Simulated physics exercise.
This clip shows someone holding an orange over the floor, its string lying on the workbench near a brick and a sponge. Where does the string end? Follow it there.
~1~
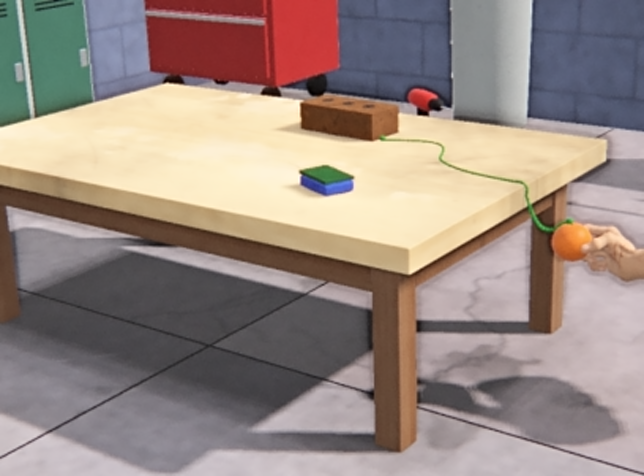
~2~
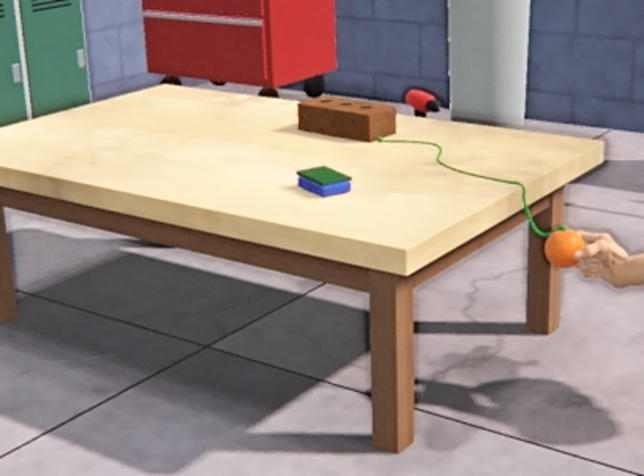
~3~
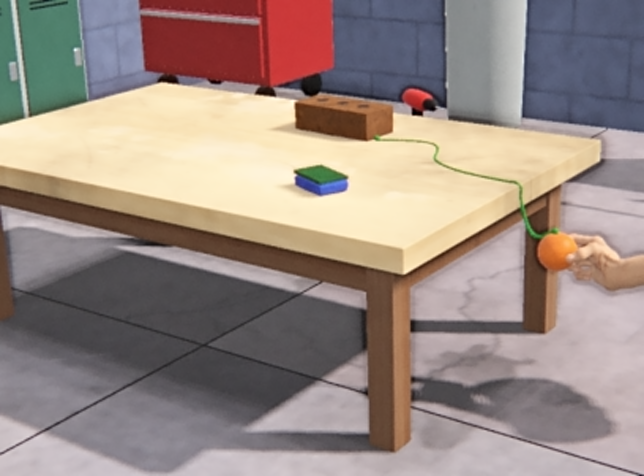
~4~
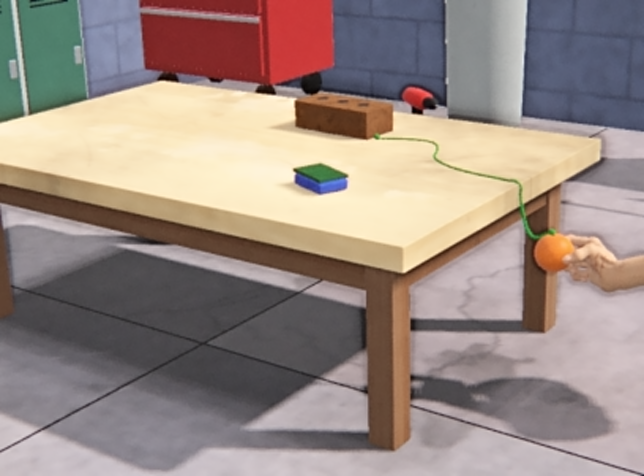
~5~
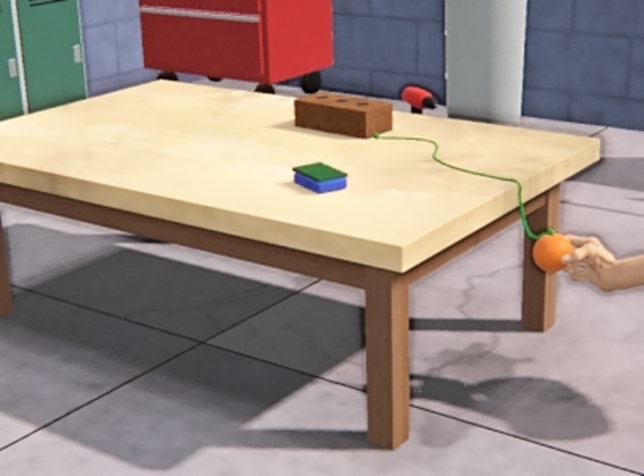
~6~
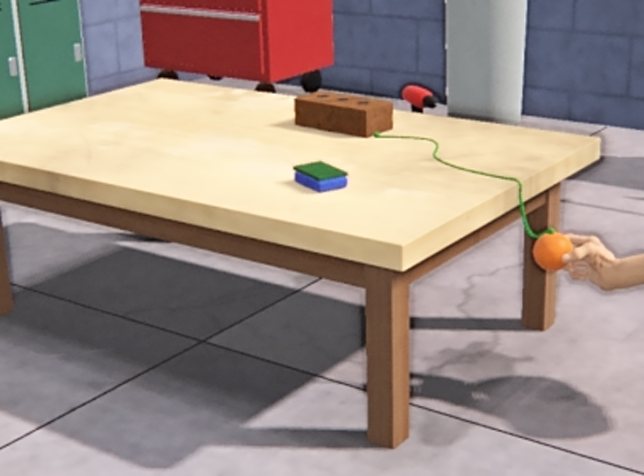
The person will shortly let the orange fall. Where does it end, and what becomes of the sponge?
Well, the orange stays aloft; as for the sponge, it holds its position.
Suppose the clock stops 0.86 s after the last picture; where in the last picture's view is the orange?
At the stated time, position (568, 292).
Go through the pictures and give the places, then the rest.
Orange (572, 242); brick (349, 103); sponge (326, 172), in the first frame.
Orange (565, 249), in the second frame.
Orange (557, 252), in the third frame.
Orange (555, 253); string through (437, 145) (450, 167), in the fourth frame.
Orange (553, 253); string through (436, 145) (449, 166), in the fifth frame.
Orange (553, 252); brick (343, 99); sponge (320, 169); string tied to the brick, with little slack, in the sixth frame.
Then, 0.86 s later than the last view, orange above the floor near (568, 292); brick as before; sponge as before.
Then, 1.76 s later than the last view, orange above the floor near (551, 288); brick as before; sponge as before.
Finally, orange above the floor near (524, 280); brick as before; sponge as before. The orange swings from the edge and the sponge stays on top.
